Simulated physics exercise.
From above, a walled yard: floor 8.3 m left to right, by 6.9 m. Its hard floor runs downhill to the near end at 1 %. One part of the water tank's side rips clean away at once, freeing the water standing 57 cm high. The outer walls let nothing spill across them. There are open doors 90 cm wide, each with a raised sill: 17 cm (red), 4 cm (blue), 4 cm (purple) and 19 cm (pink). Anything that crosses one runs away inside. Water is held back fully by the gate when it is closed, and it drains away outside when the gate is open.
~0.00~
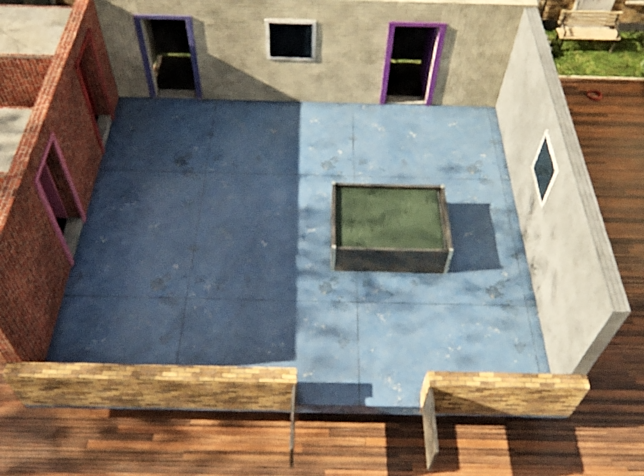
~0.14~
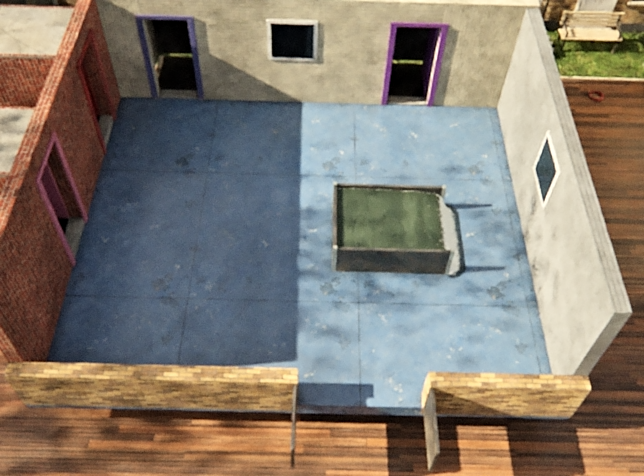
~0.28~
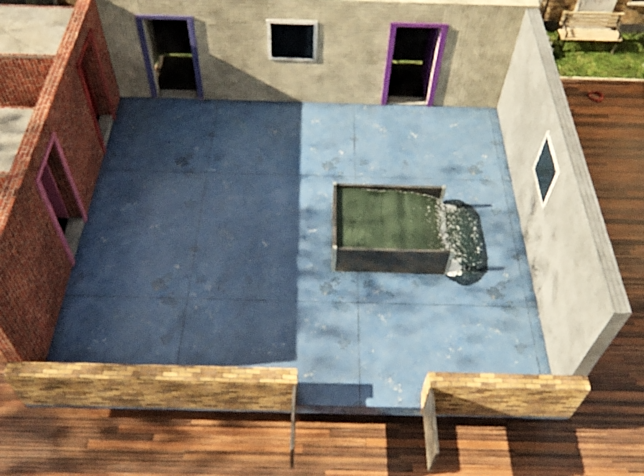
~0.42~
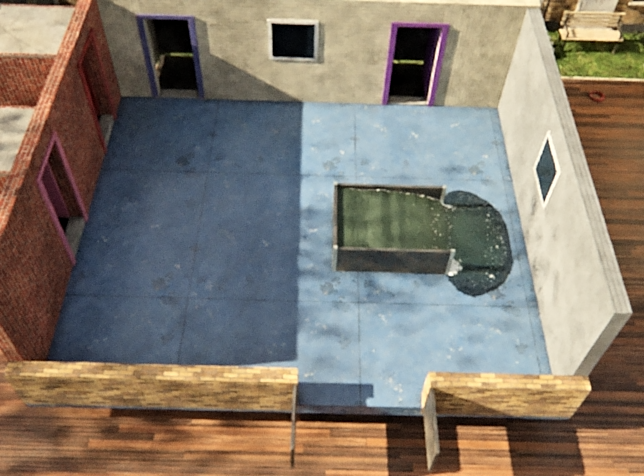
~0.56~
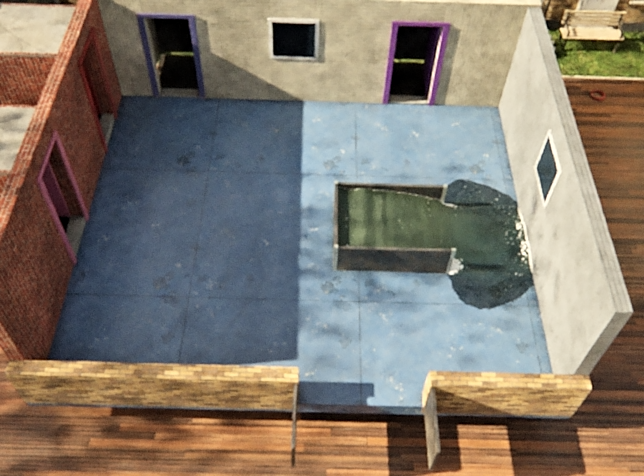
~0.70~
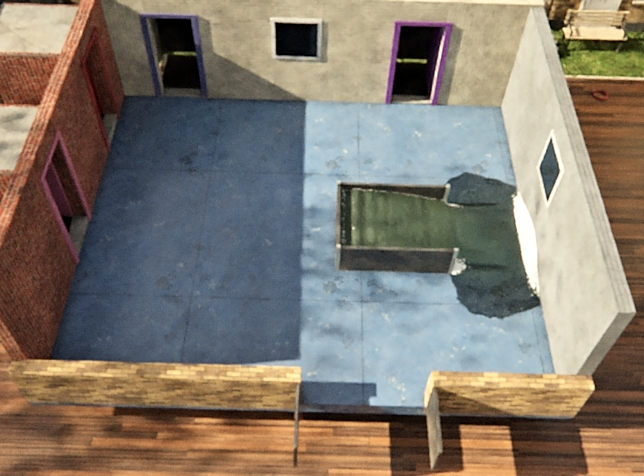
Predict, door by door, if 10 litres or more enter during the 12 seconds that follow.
My prediction: At the red door the limit will hold; at the blue door the limit will hold; at the purple door the limit will be broken; at the pink door the limit will hold.
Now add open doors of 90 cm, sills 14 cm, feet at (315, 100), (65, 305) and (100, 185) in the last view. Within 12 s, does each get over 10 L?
Per doorway, in order: Insufficient / insufficient / insufficient.
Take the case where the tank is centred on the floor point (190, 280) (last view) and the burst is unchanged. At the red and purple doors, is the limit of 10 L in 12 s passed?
Checking the limit: The red door is within it and the purple door is within it.
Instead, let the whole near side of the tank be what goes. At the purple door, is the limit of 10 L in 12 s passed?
Then purple does not exceed it.
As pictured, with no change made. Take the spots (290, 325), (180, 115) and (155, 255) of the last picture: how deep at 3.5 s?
Approximately 0, 0 and 0 centimetres, going through them in turn.
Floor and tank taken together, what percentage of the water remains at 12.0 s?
I'd put it at some 90 percent still there.
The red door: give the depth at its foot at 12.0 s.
Roughly 2.0 cm deep.
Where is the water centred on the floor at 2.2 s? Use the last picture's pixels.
Near (468, 241).
After 1.4 s water covers 10 % of the floor and is deepest (37 cm) near (527, 244); red door not reached, blue door not reached, purple door not reached, pink door not reached.
After 2.2 s water covers 15 % of the floor and is deepest (33 cm) near (557, 396); red door not reached, blue door not reached, purple door not reached, pink door not reached.
After 3.5 s water covers 30 % of the floor and is deepest (25 cm) near (557, 396); red door not reached, blue door not reached, purple door 9 cm at the sill, 4 L in, pink door not reached.
After 7.0 s water covers 80 % of the floor and is deepest (10 cm) near (513, 395); red door not reached, blue door 2 cm at the sill, 0 L in, purple door 4 cm at the sill, 25 L in, pink door not reached.
After 12.0 s water covers 85 % of the floor and is deepest (8 cm) near (63, 315); red door 2 cm at the sill, 0 L in, blue door 1 cm at the sill, 0 L in, purple door 1 cm at the sill, 26 L in, pink door 6 cm at the sill, 0 L in.
